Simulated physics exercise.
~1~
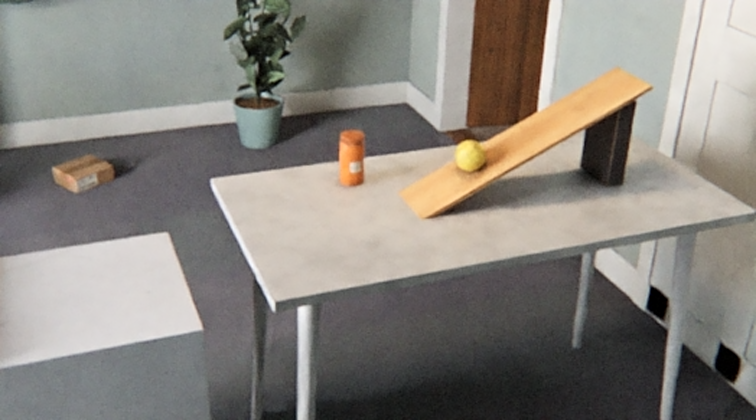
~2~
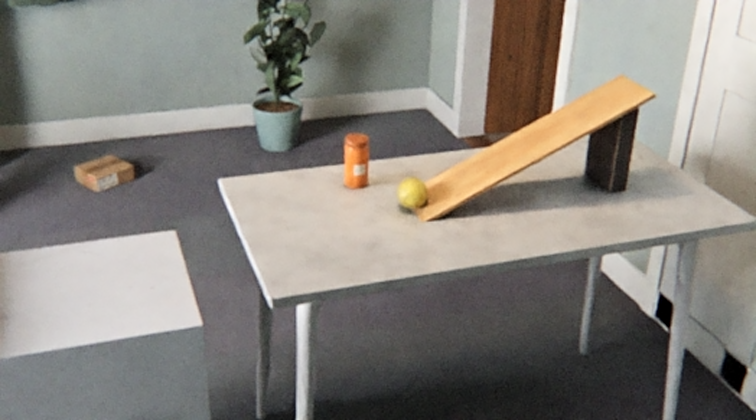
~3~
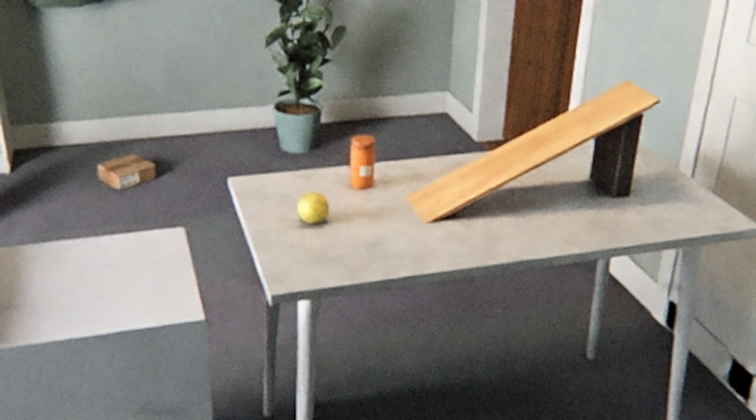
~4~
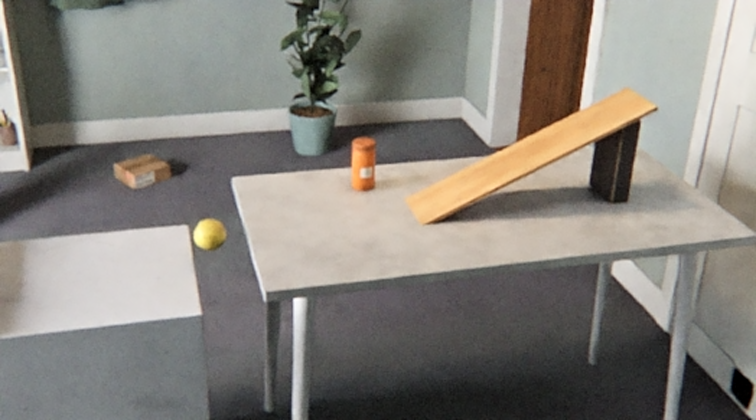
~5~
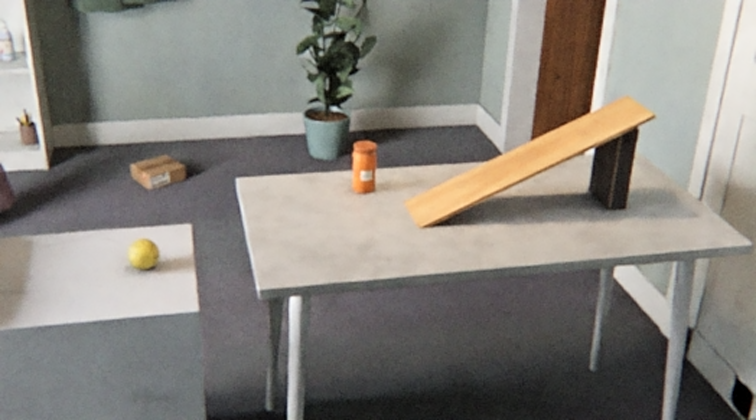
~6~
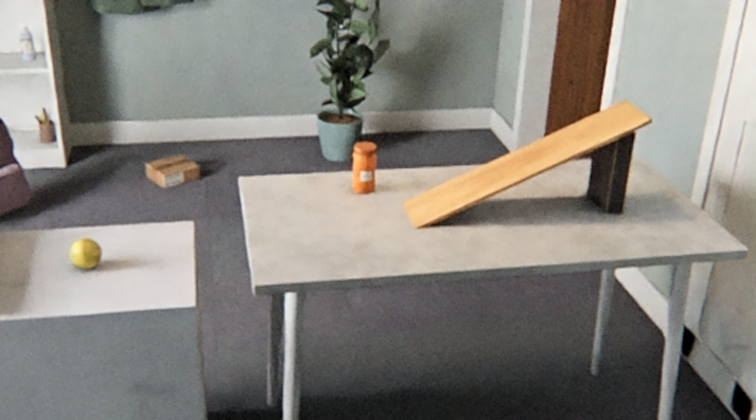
Table with a wooden ramp and orange jar, a yellow ball rolling down, crossing the gap and landing on the white-topped cabinet.
